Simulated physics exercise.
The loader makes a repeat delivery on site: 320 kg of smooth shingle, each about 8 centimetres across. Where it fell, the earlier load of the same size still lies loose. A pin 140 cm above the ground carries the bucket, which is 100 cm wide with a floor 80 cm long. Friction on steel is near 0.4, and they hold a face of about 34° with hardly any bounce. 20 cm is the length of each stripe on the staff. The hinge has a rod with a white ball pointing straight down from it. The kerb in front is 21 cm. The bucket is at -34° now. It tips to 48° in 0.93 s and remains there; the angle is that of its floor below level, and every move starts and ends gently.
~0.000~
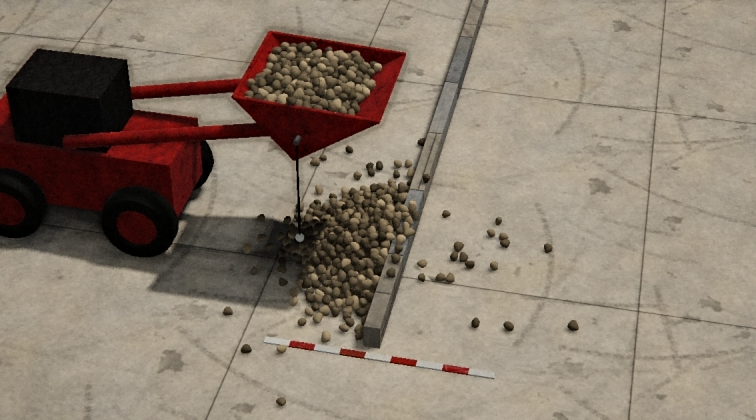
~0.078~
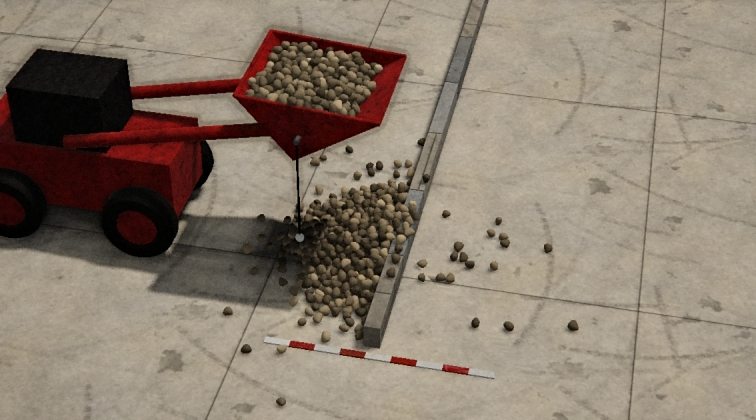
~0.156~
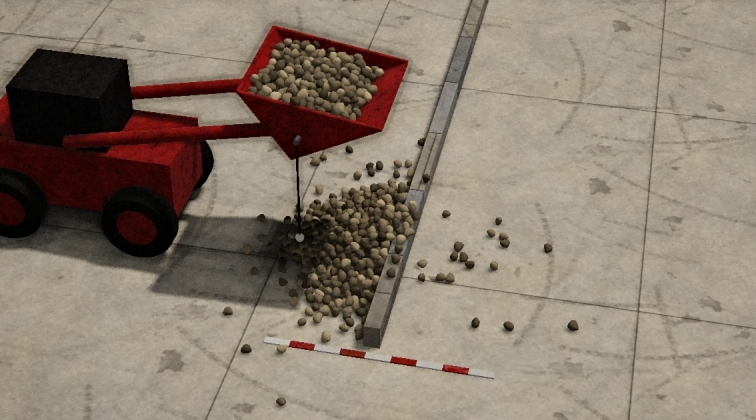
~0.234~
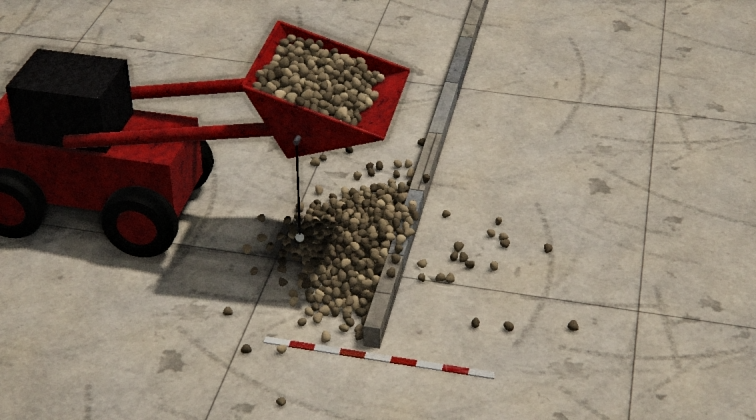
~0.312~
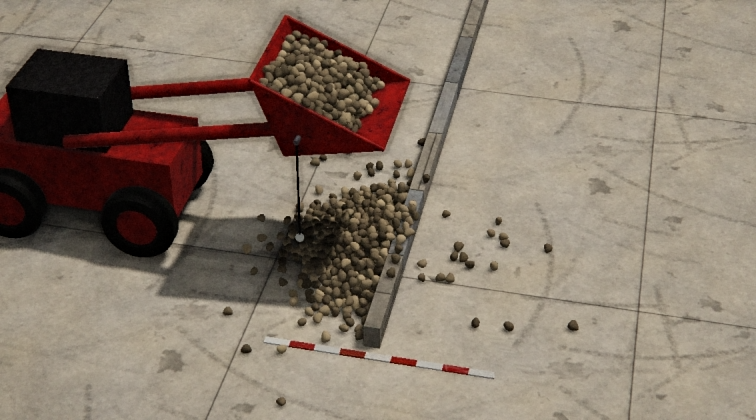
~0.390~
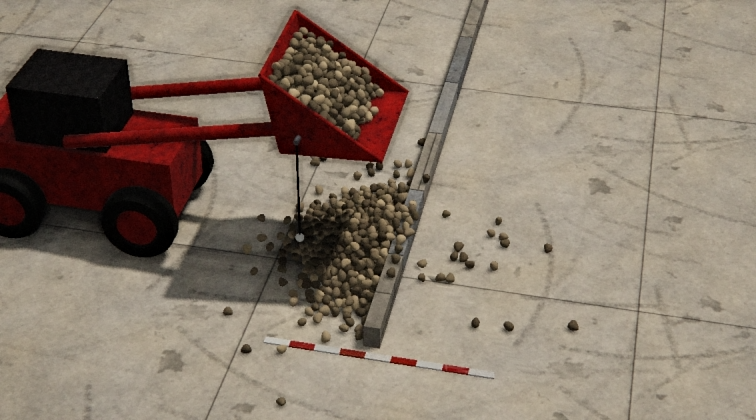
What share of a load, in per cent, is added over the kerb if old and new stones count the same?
I would say 61 percent.
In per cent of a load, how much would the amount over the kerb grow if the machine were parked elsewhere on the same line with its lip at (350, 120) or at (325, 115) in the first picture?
Case one about 30 %, case two about 10 %.
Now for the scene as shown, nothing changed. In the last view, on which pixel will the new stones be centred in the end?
Near (430, 252).
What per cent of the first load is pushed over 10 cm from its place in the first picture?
10 %.
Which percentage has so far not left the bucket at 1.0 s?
I'd say about 35 per cent.
After 0.7 s the floor is at 35°; in per cent of one load, 98 in the bucket, 98 on this side of the kerb, 3 over the kerb; the foremost stones are at (513, 272).
After 1.0 s the floor is at 48°; in per cent of one load, 34 in the bucket, 157 on this side of the kerb, 9 over the kerb; the foremost stones are at (513, 272).
After 1.4 s the floor is at 48°; in per cent of one load, 0 in the bucket, 150 on this side of the kerb, 51 over the kerb; the foremost stones are at (531, 292).
After 4.0 s the floor is at 48°; in per cent of one load, 0 in the bucket, 135 on this side of the kerb, 65 over the kerb; the foremost stones are at (693, 307). Net gain over the kerb, 61.
